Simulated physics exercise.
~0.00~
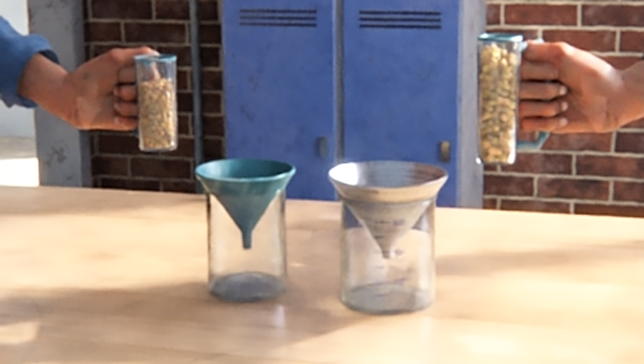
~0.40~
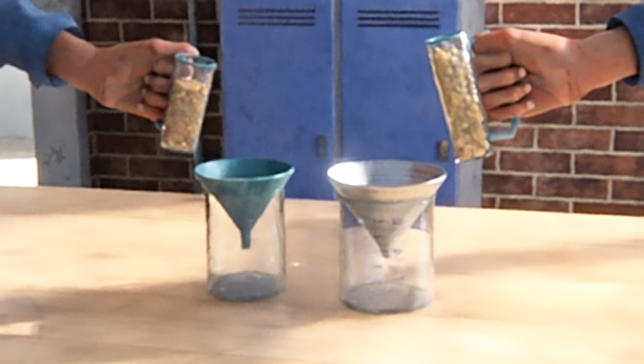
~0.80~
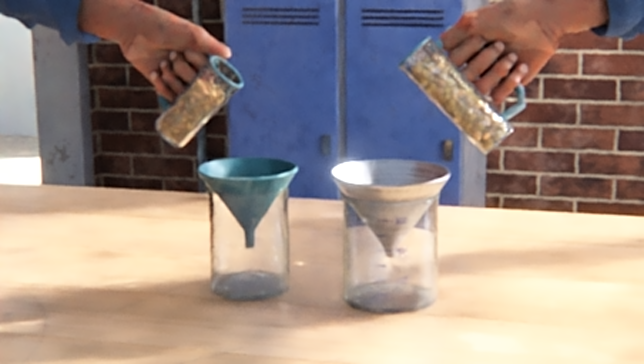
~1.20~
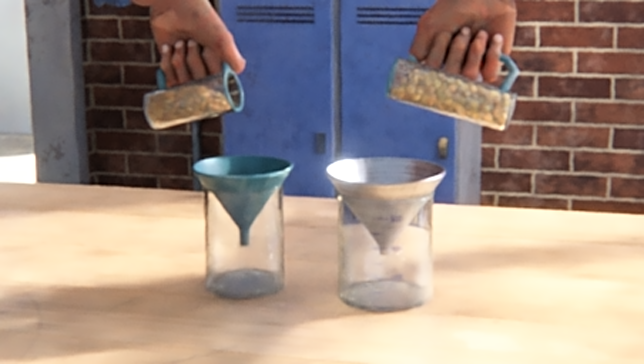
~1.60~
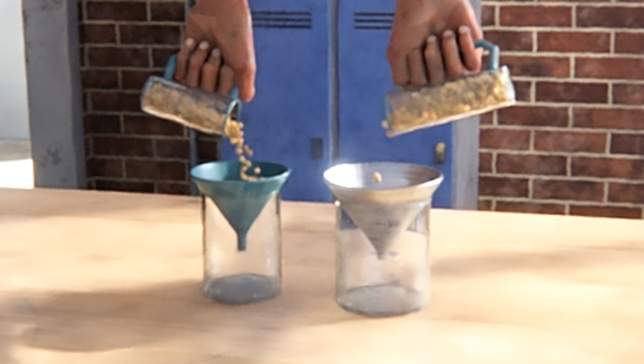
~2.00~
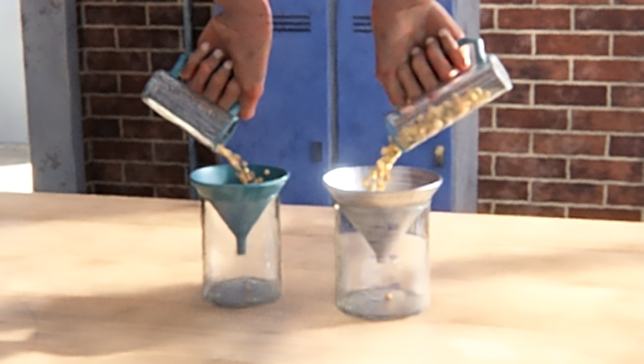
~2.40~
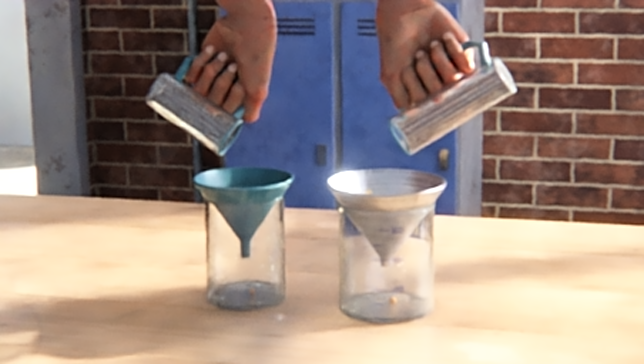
We see two hands tip clear cups of pale, dry pieces over a teal funnel and a grey funnel set in glass jars, the left pouring first, until both cups are empty, with most pieces stuck in the funnels and only a few in the jars.
